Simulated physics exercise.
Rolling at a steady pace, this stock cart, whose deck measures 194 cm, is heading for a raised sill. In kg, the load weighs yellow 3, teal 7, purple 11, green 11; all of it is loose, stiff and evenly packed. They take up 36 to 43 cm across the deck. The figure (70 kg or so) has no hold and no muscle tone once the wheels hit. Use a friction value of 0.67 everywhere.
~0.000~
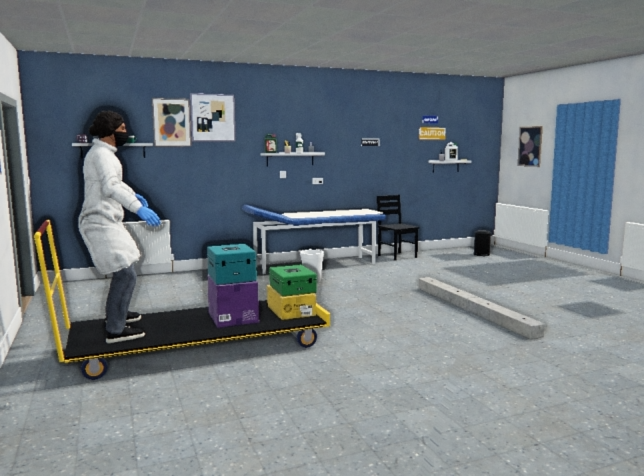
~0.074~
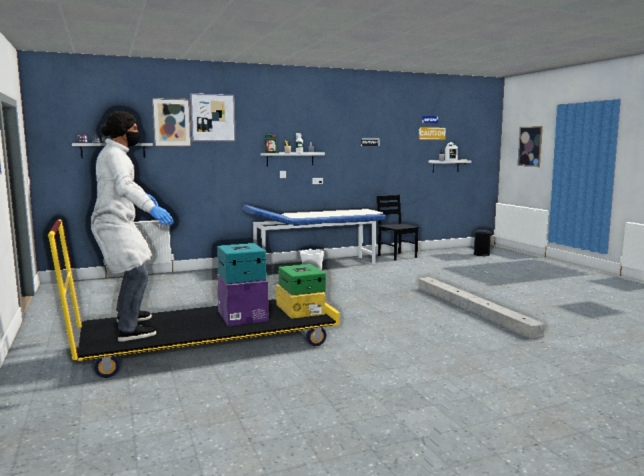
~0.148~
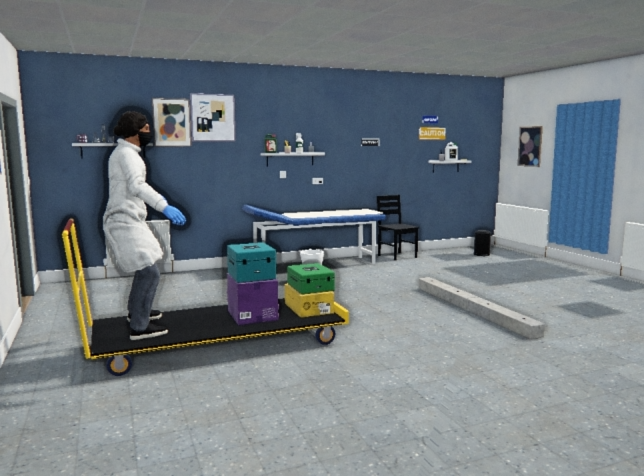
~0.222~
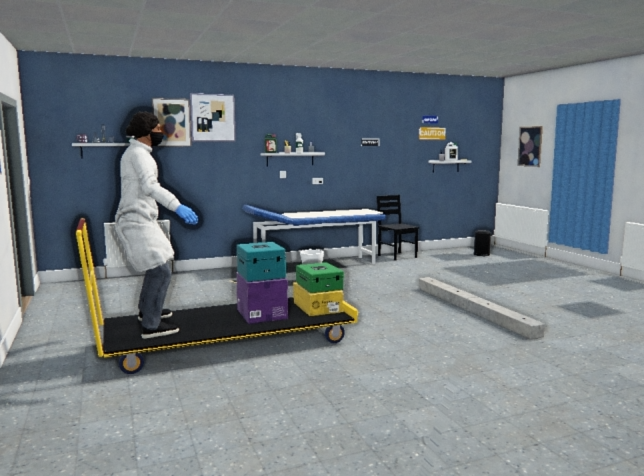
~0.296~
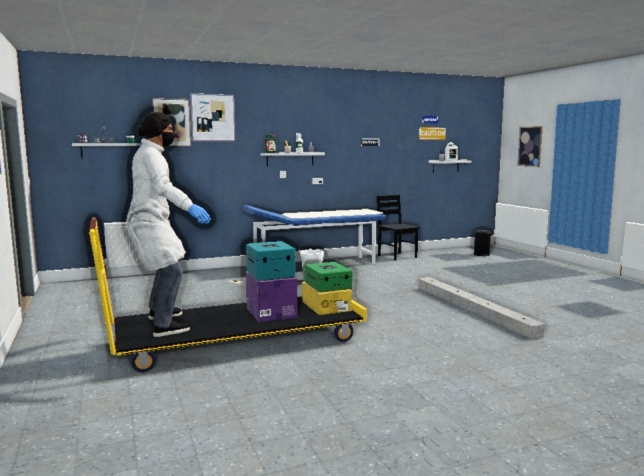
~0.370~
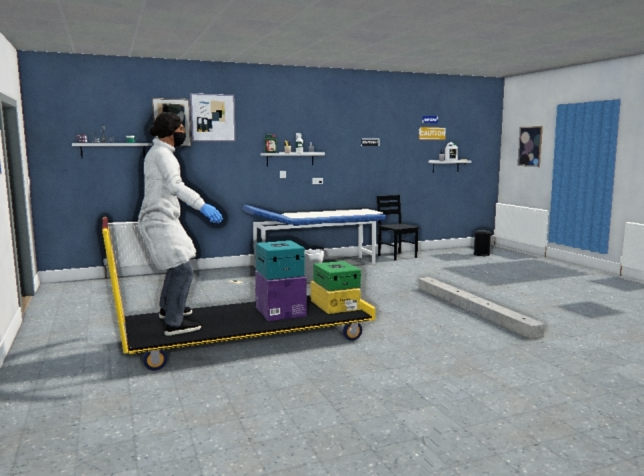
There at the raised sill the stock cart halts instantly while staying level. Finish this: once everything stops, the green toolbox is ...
Once everything stops, the green toolbox is still on the deck.
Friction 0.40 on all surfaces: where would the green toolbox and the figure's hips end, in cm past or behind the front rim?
With that grip, green stops 40 cm past and the hips 130 cm behind the front rim.
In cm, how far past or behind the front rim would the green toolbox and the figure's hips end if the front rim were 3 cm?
Result: Green 10 cm behind rim; hips 140 cm behind rim.
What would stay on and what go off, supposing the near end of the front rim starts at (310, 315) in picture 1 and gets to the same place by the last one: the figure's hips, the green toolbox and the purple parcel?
If so, the hips would be still in place, the green one past the rim and the purple one still in place.
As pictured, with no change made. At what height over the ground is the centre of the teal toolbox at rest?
The centre rests around 70 cm up.
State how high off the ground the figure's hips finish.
About 55 cm.
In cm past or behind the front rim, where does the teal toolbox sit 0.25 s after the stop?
Around 60 cm short of the front rim.
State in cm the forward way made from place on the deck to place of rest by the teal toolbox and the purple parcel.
Teal 10 cm forward, purple 5 cm forward.
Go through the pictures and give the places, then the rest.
The first picture shows green toolbox (293, 280), teal toolbox (231, 264), rim corner (329, 322); 173 cm still to roll.
The second picture shows green toolbox (302, 279), teal toolbox (241, 263), rim corner (338, 321); 165 cm still to roll.
The third picture shows green toolbox (311, 278), teal toolbox (251, 262), rim corner (347, 320); 157 cm still to roll.
The fourth picture shows green toolbox (319, 277), teal toolbox (261, 261), rim corner (356, 318); 148 cm still to roll.
The fifth picture shows green toolbox (328, 276), teal toolbox (270, 260), rim corner (365, 317); 140 cm still to roll.
The sixth picture shows green toolbox (337, 276), teal toolbox (280, 260), rim corner (374, 316); 132 cm still to roll. Speed about 1.1 m/s.
After 1.54 s the deck stops.
After 1.79 s the green toolbox is 9 cm behind the rim, tilted 0°, near (467, 262) in the last picture's view.
After 2.09 s the green toolbox is 10 cm behind the rim, tilted 0°, near (466, 263) in the last picture's view.
After 2.54 s the green toolbox is 10 cm behind the rim, tilted 0°, near (466, 263) in the last picture's view.
At rest, 3.6 s, nothing is past the rim; behind it, yellow parcel, teal toolbox, purple parcel, green toolbox and the figure's hips.
